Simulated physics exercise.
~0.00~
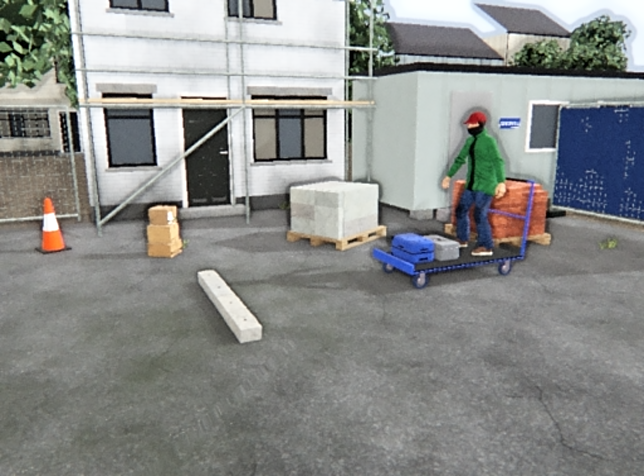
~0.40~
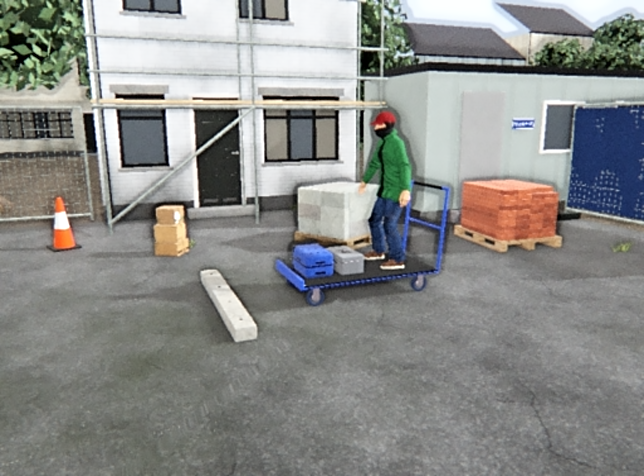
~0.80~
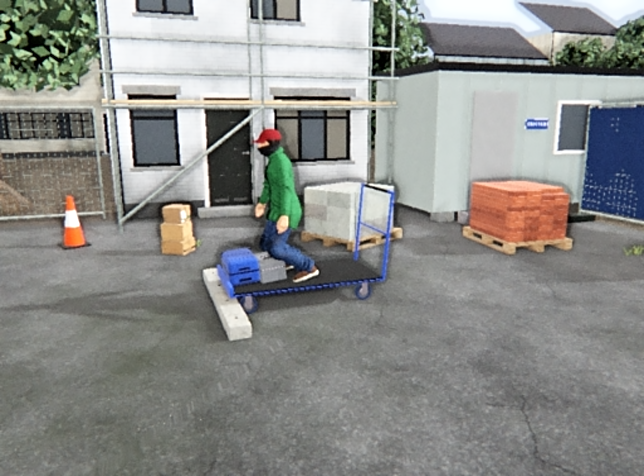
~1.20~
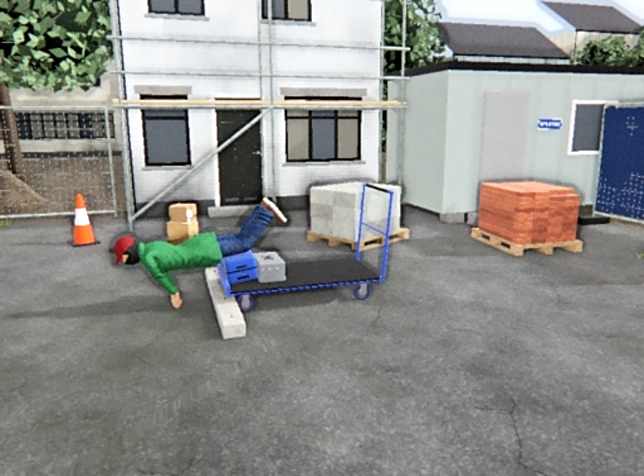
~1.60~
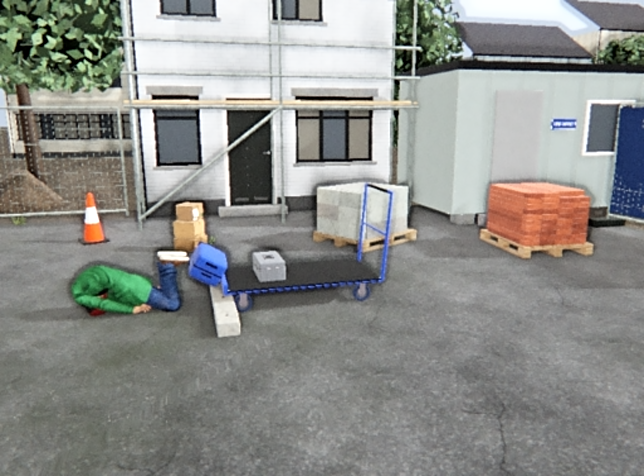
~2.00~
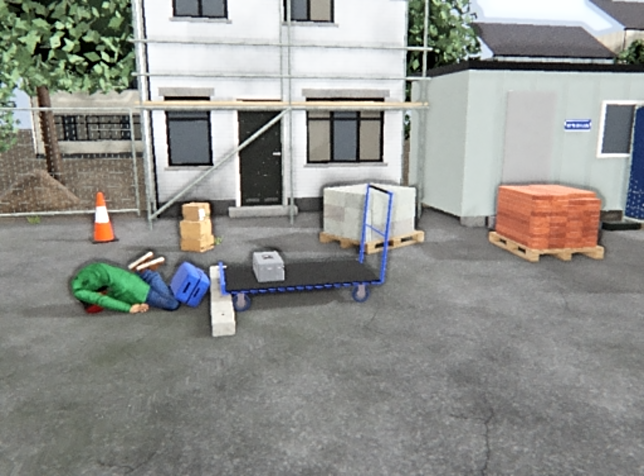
A worker in a green jacket, red cap and dark face covering stands on a black-decked flatbed trolley with a blue frame, seen from across a paved yard as the view drifts slightly. A blue case and a grey toolbox sit ahead of him, with a scaffolded white house and stacked pallets behind. The trolley rolls left and stops against a pale beam. The worker pitches forward over the front and crumples on the ground. The blue case tips off after him, landing beside his legs, while the grey toolbox stays on the level deck.
